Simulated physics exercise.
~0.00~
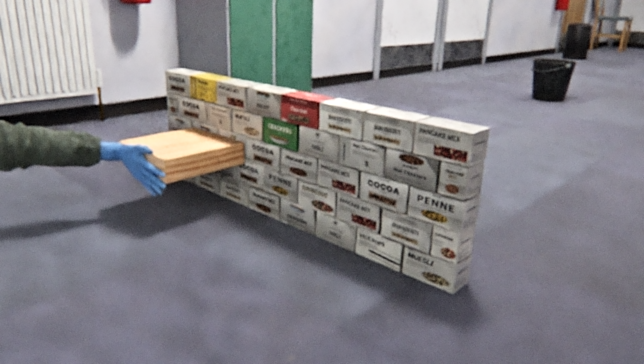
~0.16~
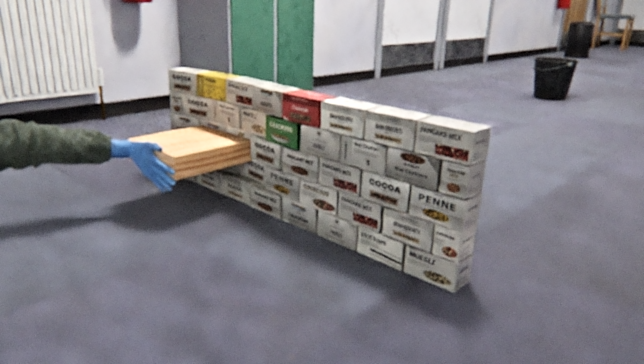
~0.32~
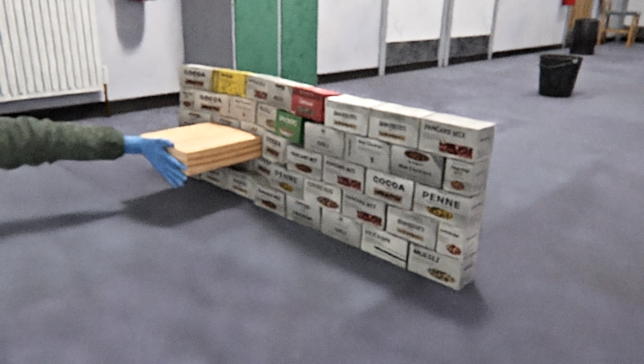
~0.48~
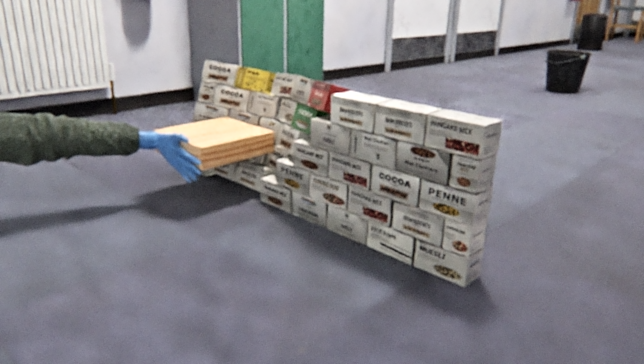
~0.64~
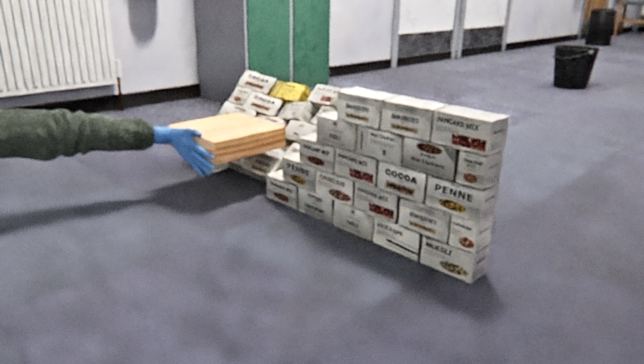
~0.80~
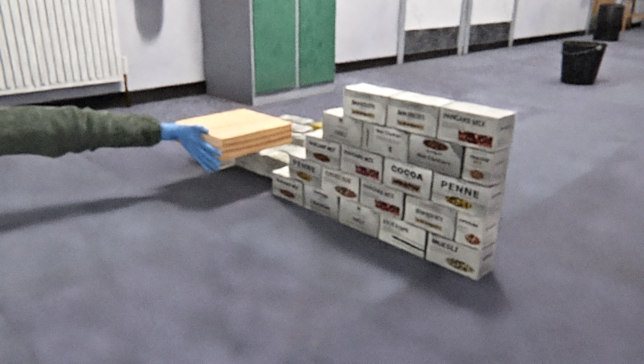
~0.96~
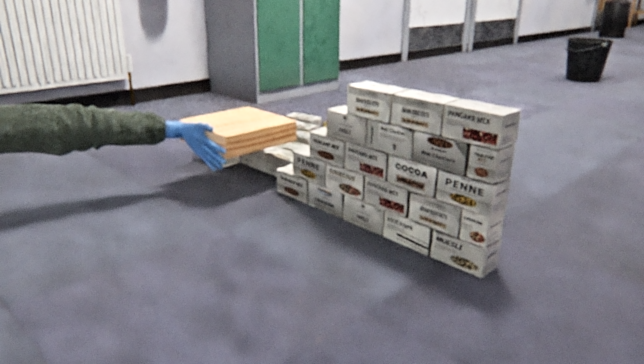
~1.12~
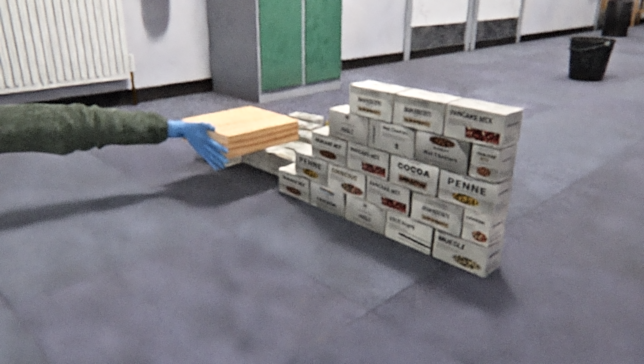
The clip shows a gloved hand pushing a wooden block against the left part of a wall of stacked food boxes; that section, including yellow, red and green ones, leans back and collapses behind, while the right part stays standing with a stepped edge.
